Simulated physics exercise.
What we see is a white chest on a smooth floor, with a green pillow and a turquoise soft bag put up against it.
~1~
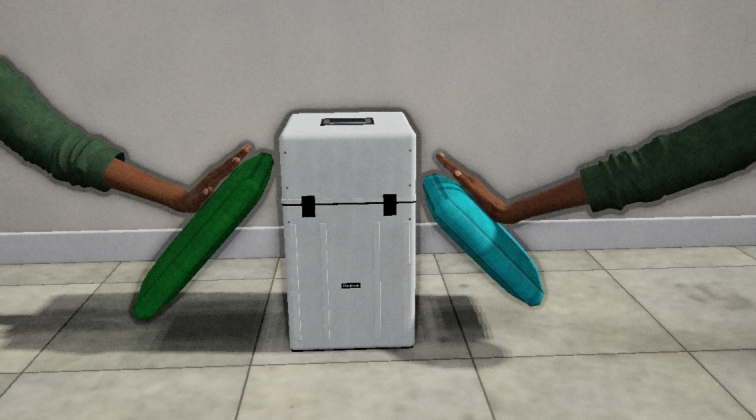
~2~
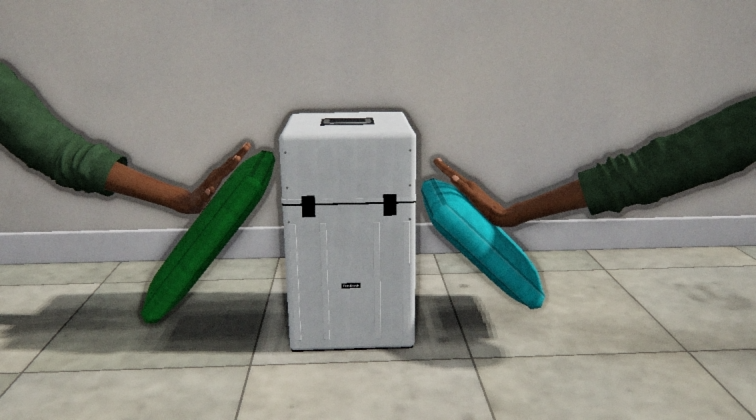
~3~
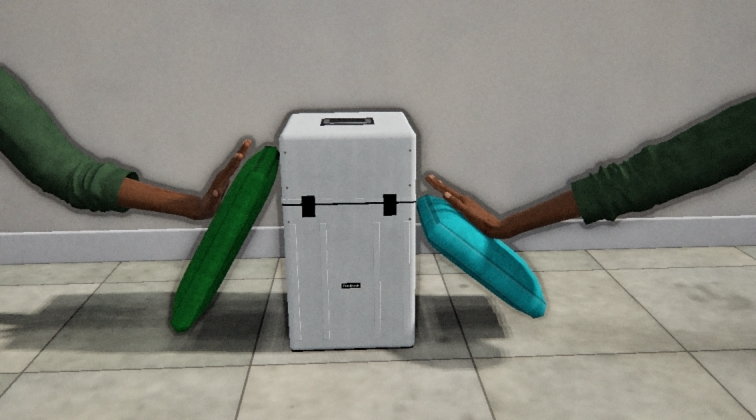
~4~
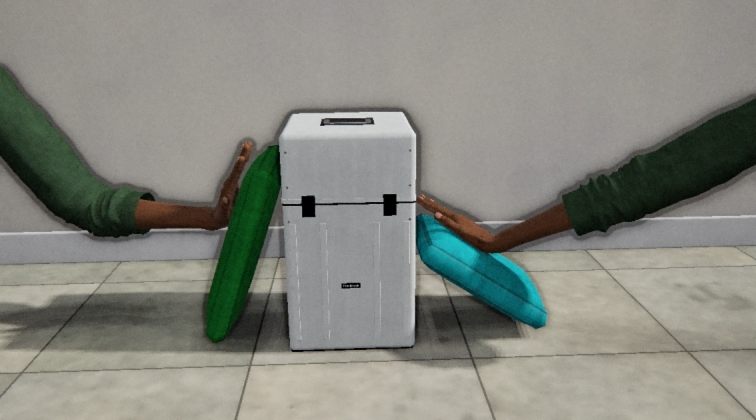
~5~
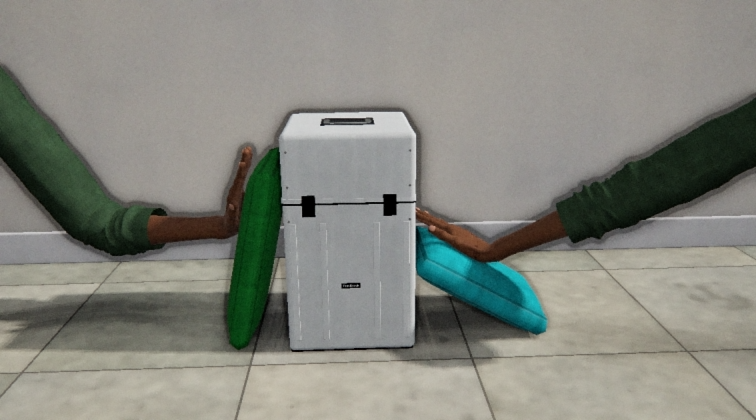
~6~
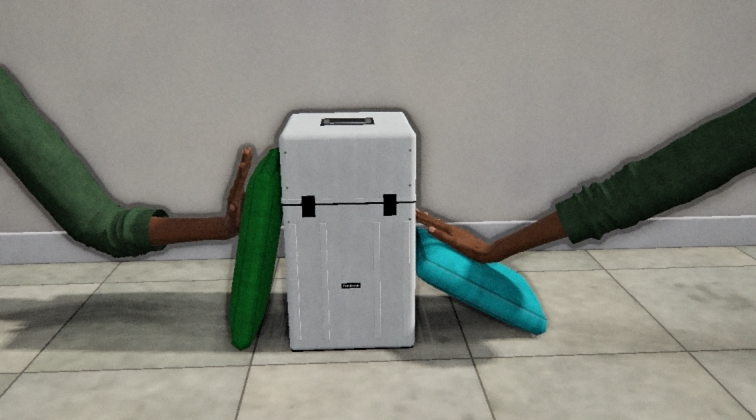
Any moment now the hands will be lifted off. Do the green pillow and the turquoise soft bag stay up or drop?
Green pillow: Stays up, turquoise soft bag: Drops.
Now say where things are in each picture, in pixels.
The first picture shows pillow foot (140, 316), head (254, 185); soft bag foot (536, 301), head (441, 207).
The second picture shows pillow foot (149, 319); soft bag foot (537, 304).
The third picture shows pillow foot (179, 328); soft bag foot (540, 312).
The fourth picture shows pillow foot (215, 338); soft bag foot (541, 322).
The fifth picture shows pillow foot (239, 345); soft bag foot (541, 328).
The sixth picture shows pillow foot (242, 345), head (267, 178), almost upright; soft bag foot (541, 329), head (422, 269), at a low slant.
Then, 0.28 s later than the last view, pillow against the side near (261, 245); soft bag flat on the floor near (481, 299).
Finally, pillow against the side near (261, 245); soft bag flat on the floor near (479, 301). The green pillow holds its lean and the turquoise soft bag slides down flat.
